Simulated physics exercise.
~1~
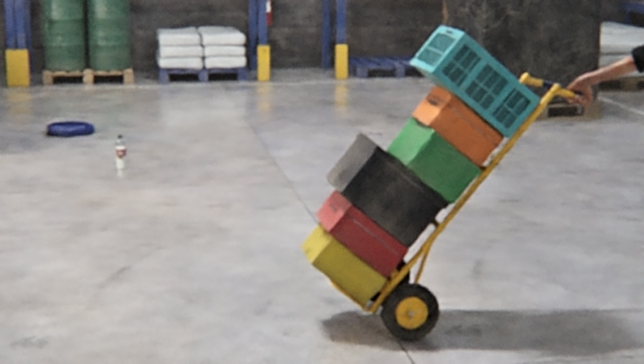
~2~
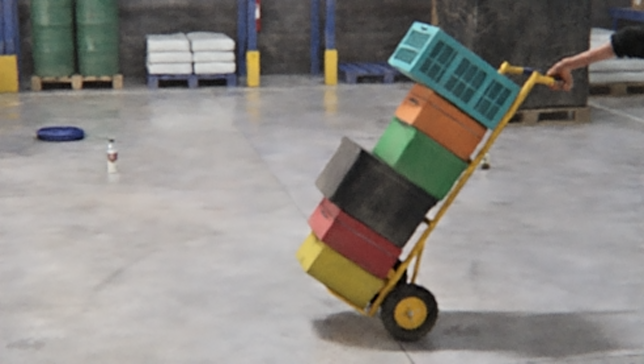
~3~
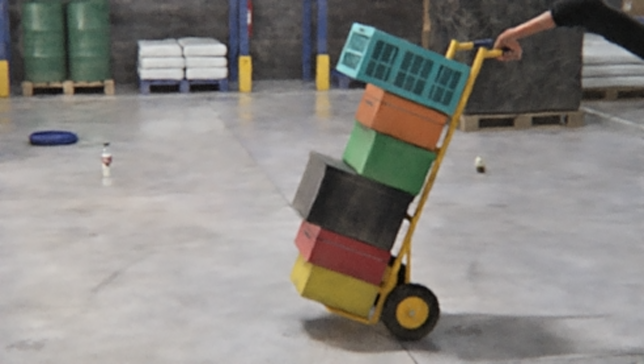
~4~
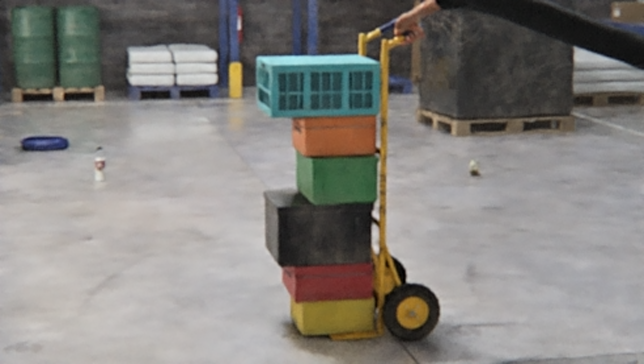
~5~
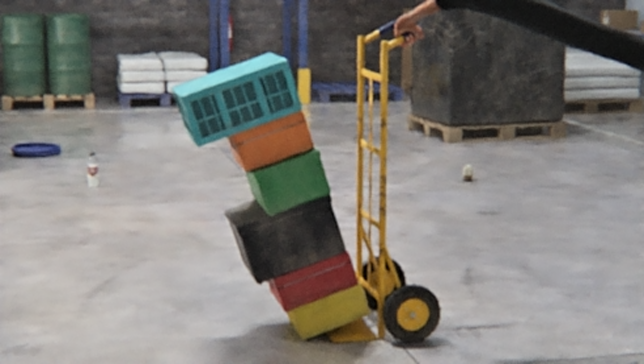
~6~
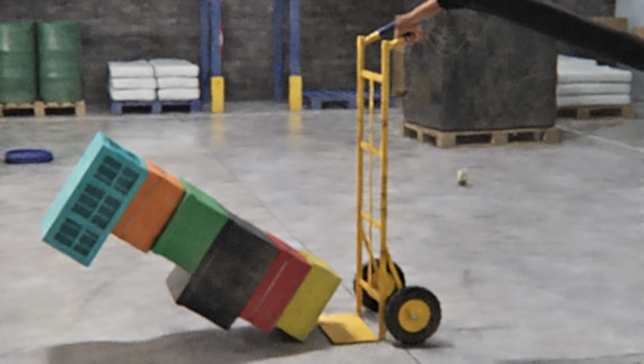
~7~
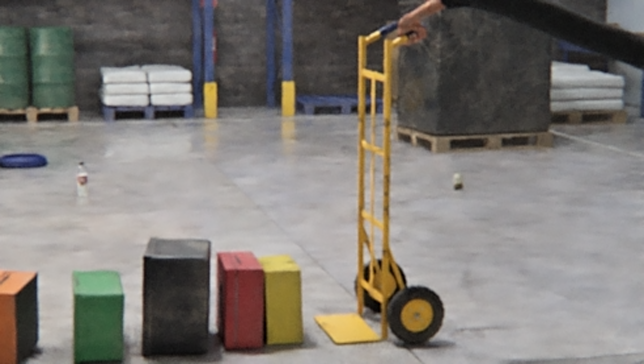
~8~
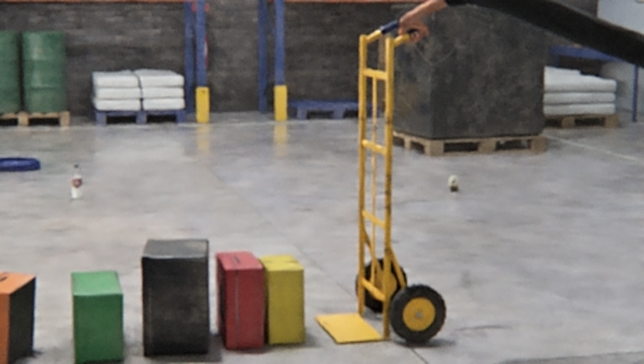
In a warehouse with a concrete floor, a hand at the right holds a yellow hand truck tilted back, loaded with a leaning stack of colourful boxes and a turquoise crate on top. The hand swings the truck up toward upright, and the load straightens with it. As the truck comes to a stop upright, the whole stack keeps going, tipping away to the left. It topples to the floor, the turquoise crate leading and passing out of view. The orange, green, black, red and yellow boxes end in a spaced row beside the empty truck, still held upright.
